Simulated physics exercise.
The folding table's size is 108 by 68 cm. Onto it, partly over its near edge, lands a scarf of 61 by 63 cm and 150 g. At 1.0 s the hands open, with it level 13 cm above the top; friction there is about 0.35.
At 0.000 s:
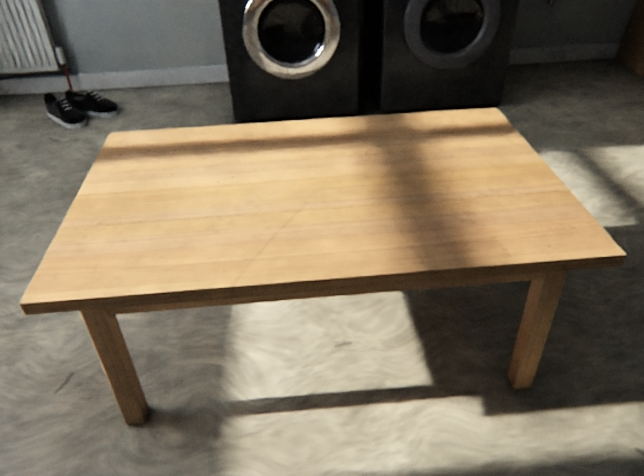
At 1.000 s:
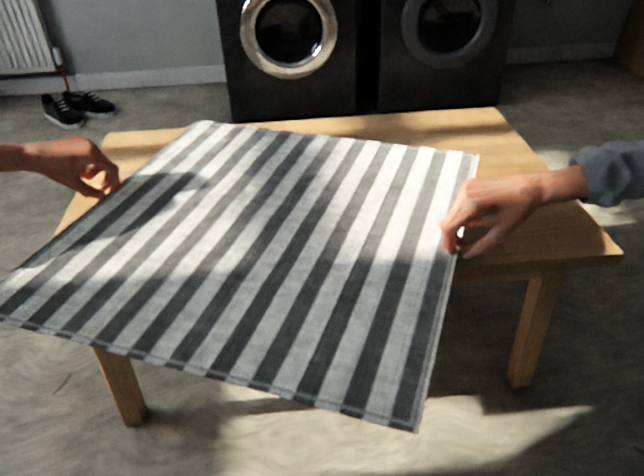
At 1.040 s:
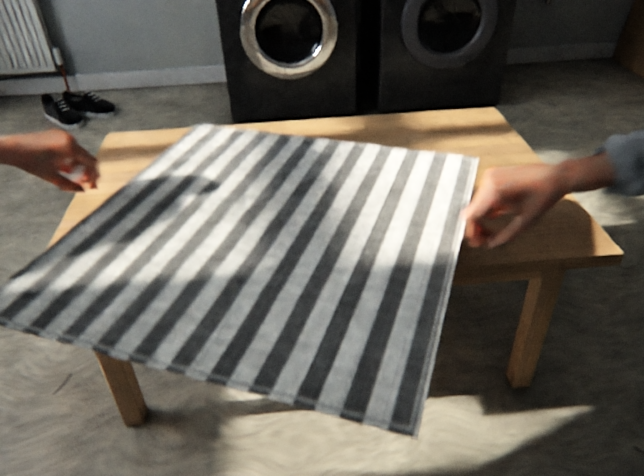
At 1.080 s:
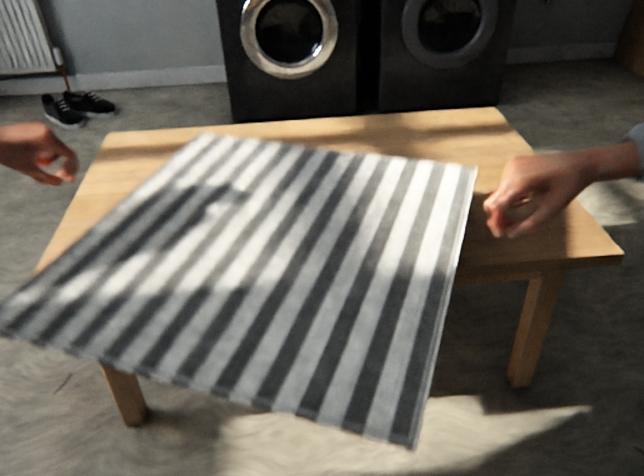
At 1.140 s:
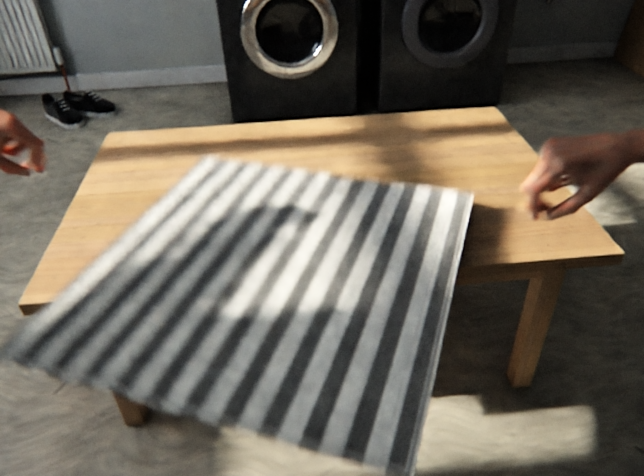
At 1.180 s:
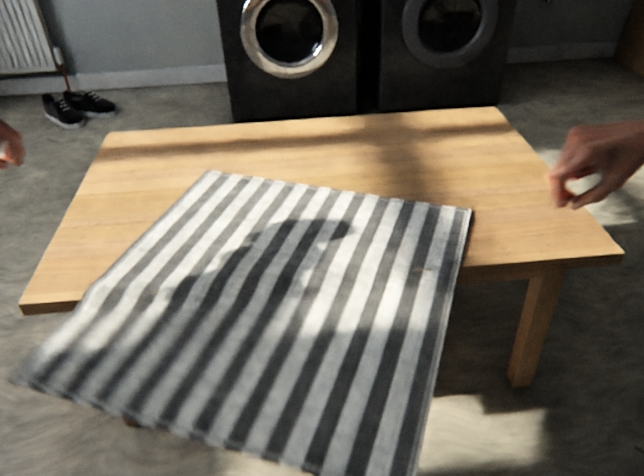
Two hands, the right one in a grey sleeve, appear with a dark-grey-and-white striped cloth over a bare light-wood table, seen from above its near side in a sunlit, grey-floored room. Behind stand two black front-loading machines, with dark shoes and a white radiator at left. The hands let go and draw apart sideways as the cloth, overhanging the near edge, drops a short way, the camera staying still.
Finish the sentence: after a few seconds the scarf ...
... has dropped down.
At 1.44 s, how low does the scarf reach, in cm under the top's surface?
44 cm.
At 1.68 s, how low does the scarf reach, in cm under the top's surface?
Roughly 44 cm.
At 1.4 s, 30 % of the scarf is still over the top.
At 1.7 s, 0 % of the scarf is still over the top.
At 1.9 s, 0 % of the scarf is still over the top.
At 2.2 s, 0 % of the scarf is still over the top.
At 4.4 s, 0 % of the scarf is still over the top.
